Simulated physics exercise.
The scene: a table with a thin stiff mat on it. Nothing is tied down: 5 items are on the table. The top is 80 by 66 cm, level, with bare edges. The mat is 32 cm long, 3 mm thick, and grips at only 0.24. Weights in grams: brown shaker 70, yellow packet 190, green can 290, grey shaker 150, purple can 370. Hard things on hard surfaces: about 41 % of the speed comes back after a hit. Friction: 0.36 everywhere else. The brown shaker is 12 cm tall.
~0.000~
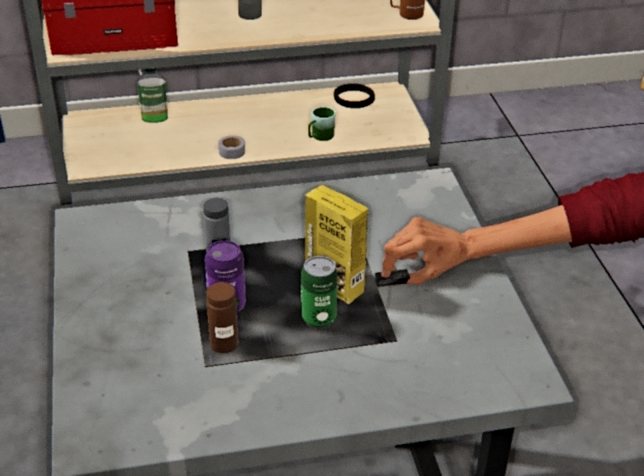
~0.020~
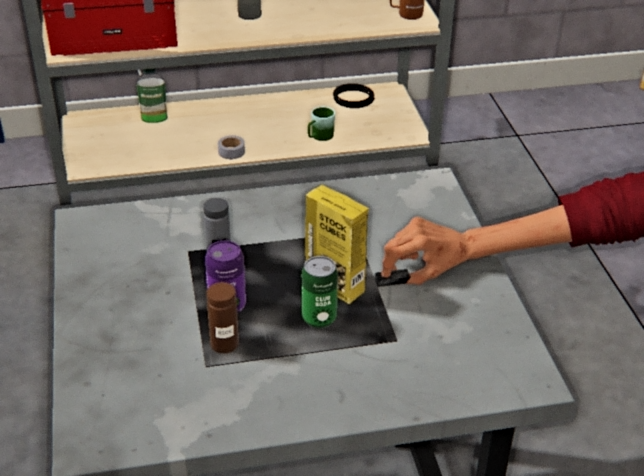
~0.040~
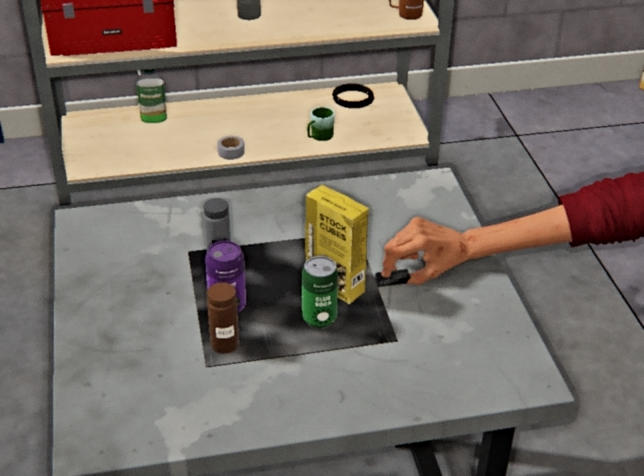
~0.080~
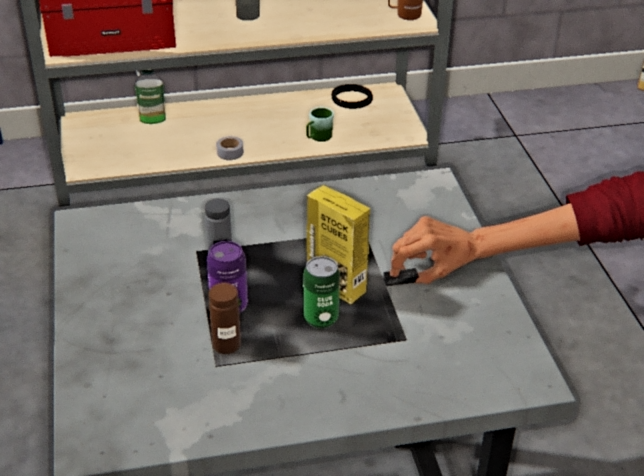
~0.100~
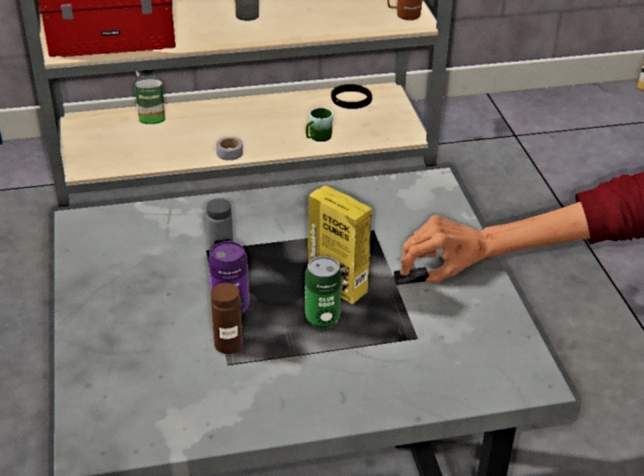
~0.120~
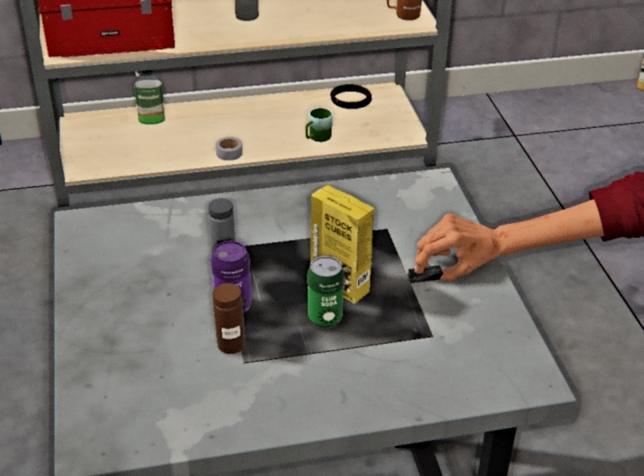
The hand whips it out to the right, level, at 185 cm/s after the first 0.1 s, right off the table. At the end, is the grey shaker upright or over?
The grey shaker is still upright.
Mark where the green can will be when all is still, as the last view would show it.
At about (356, 291).
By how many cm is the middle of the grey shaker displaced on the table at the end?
About 2 cm.
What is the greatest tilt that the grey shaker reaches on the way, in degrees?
About 10°.
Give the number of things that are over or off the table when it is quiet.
That comes to 1.
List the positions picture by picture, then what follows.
Mat out by 0 cm; grey shaker (217, 232); brown shaker (223, 318), in the first picture.
Mat out by 0 cm; green can (320, 294); purple can (226, 280), in the second picture.
Mat out by 0 cm; brown shaker (223, 318); yellow packet (336, 245), in the third picture.
Mat out by 1 cm; green can (322, 293); purple can (228, 280), in the fourth picture.
Mat out by 3 cm; brown shaker (227, 319); yellow packet (339, 245), in the fifth picture.
Mat out by 6 cm; grey shaker (223, 232); green can (326, 293), in the sixth picture.
By 0.22 s, mat out by 24 cm; grey shaker tilted 4° near (233, 232); brown shaker tilted 5°; purple can 2 cm from its spot.
By 0.42 s, mat out by 61 cm; grey shaker 2 cm from its spot near (231, 233); yellow packet tilted 15°; green can tilted 10°.
By 0.72 s, mat out by 84 cm; grey shaker 2 cm from its spot near (230, 233); yellow packet on its side; green can 6 cm from its spot.
When it is over (1.4 s), lying over on the table, yellow packet; the other 4 within 6 cm of the start. End places, in pixels of the last picture, grey shaker near (231, 233).
